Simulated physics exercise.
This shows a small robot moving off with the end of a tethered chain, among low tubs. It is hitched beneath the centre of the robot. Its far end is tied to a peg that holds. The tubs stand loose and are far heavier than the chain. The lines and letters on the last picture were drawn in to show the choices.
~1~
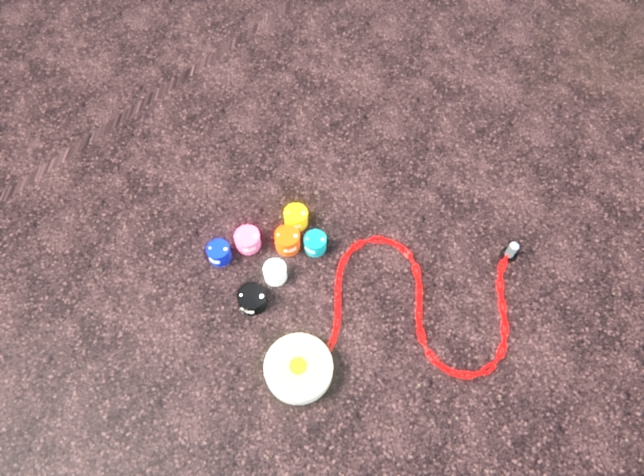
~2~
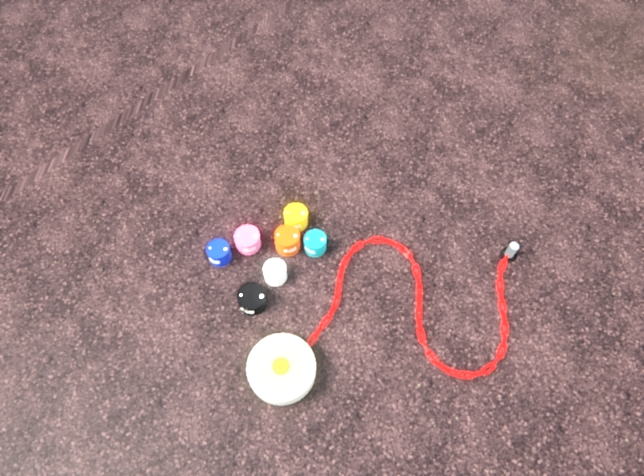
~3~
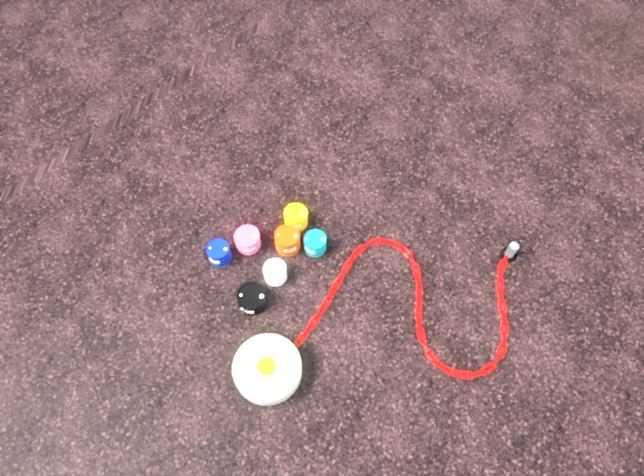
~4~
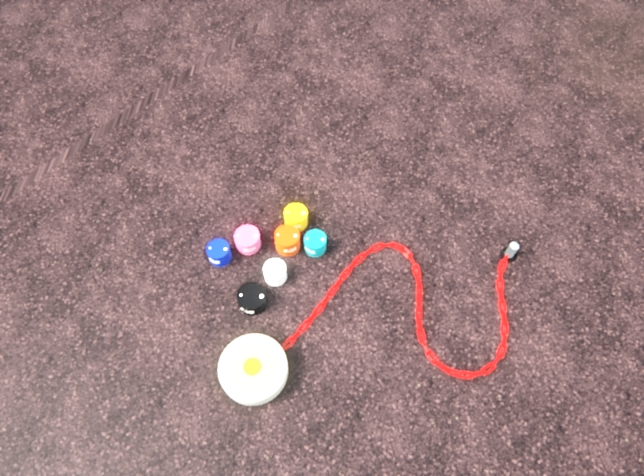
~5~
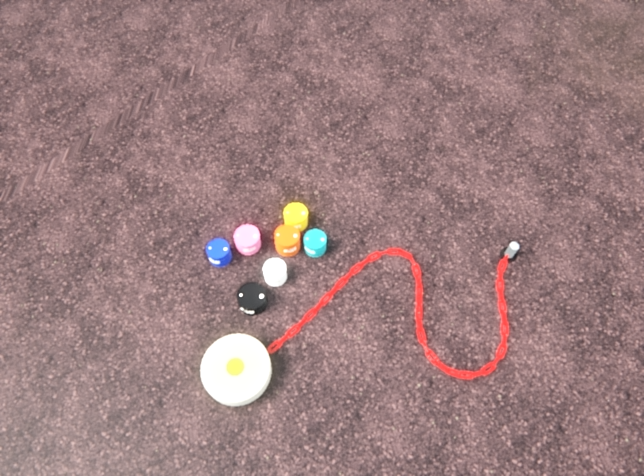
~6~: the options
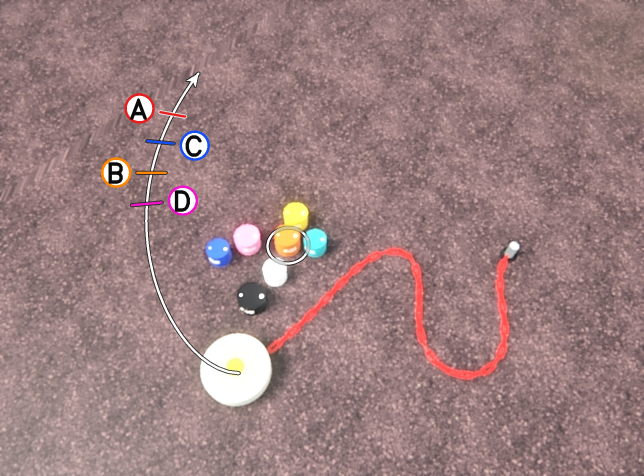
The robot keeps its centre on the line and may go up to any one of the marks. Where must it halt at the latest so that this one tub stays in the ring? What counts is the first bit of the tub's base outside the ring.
The farthest safe stop is A.
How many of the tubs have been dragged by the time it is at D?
The count is none.
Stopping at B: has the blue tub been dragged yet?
No.
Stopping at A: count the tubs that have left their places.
Four.
On the marked copy, A at (173, 114); B at (152, 173); C at (160, 142); D at (147, 204); the ring at (288, 245); the route from (239, 373) via (146, 213) to (198, 73).
Following A. Soon after the start, robot (154, 284); orange tub (288, 241).
Later, robot (146, 181); orange tub (288, 241).
In the end, robot (170, 108); white tub (283, 262); orange tub (288, 241); black tub (260, 255); pink tub (257, 232); blue tub (233, 235); the orange tub is still in its ring.
As for the rest, B is safe but short; C is safe but short; D is safe but short.
